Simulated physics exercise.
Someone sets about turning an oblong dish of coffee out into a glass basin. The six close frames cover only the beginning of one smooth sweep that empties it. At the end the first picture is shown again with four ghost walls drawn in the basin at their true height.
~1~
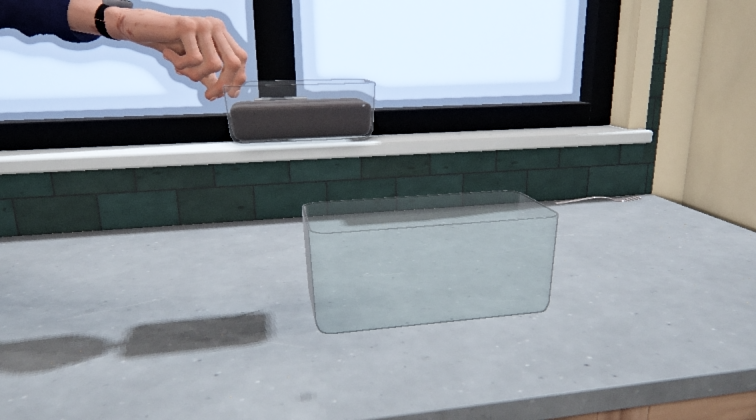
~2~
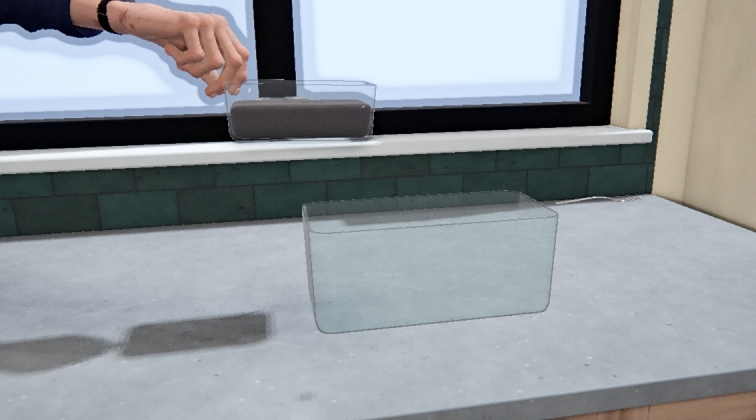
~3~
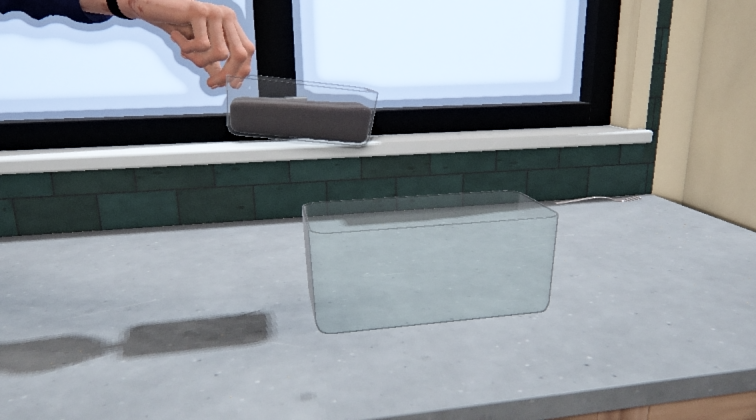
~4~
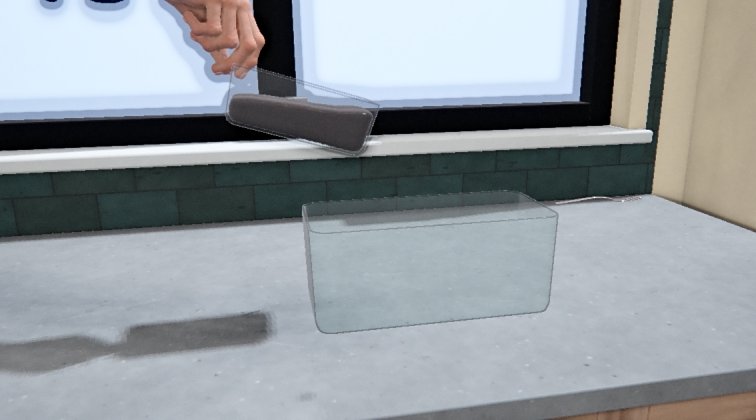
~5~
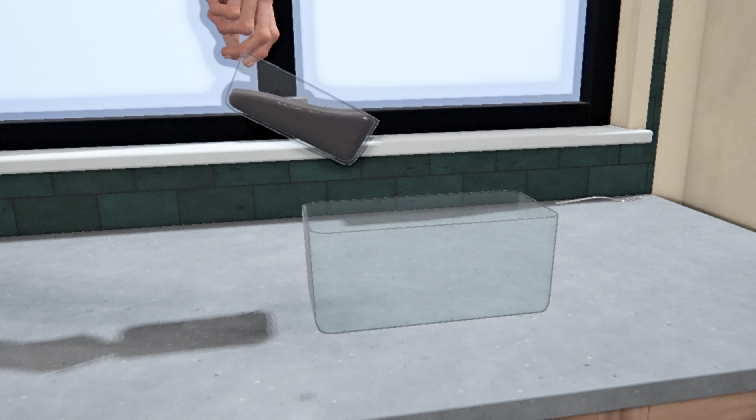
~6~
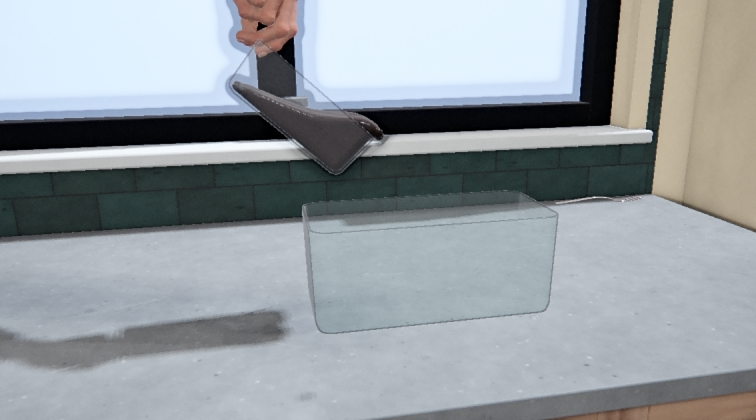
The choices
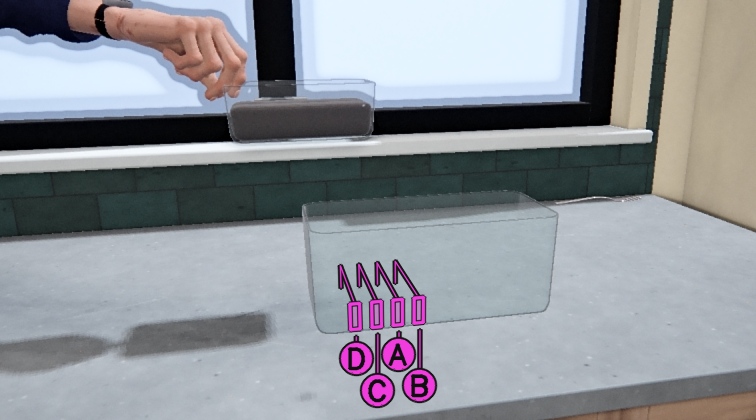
A hand held an oblong clear dish of dark coffee level above a glass basin on the counter, then tilted it steadily down to the right until the coffee crept just over its lip.
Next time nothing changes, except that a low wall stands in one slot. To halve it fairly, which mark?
Choose B.
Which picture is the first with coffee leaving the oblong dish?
In picture 6.
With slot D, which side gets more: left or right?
More ends on the right.
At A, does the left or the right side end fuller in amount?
More ends on the right.
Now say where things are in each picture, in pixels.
Upright, lip at (368, 80); basin from (316, 332) to (547, 308); nothing has left yet.
Upright, lip at (369, 83); nothing has left yet.
Tipped about 8°, lip at (371, 90); nothing has left yet.
Tipped about 17°, lip at (372, 101); nothing has left yet.
Tipped about 29°, lip at (372, 116); nothing has left yet.
Tipped about 42°, lip at (368, 133); coffee is over the lip, down to (368, 133).
On the marked copy, A at (398, 332); B at (419, 329); C at (377, 334); D at (356, 336).
If A is chosen, about 25 % ends left of the wall and 74 % right of it.
If B is chosen, about 44 % ends left of the wall and 54 % right of it.
If C is chosen, about 19 % ends left of the wall and 80 % right of it.
If D is chosen, about 13 % ends left of the wall and 85 % right of it.
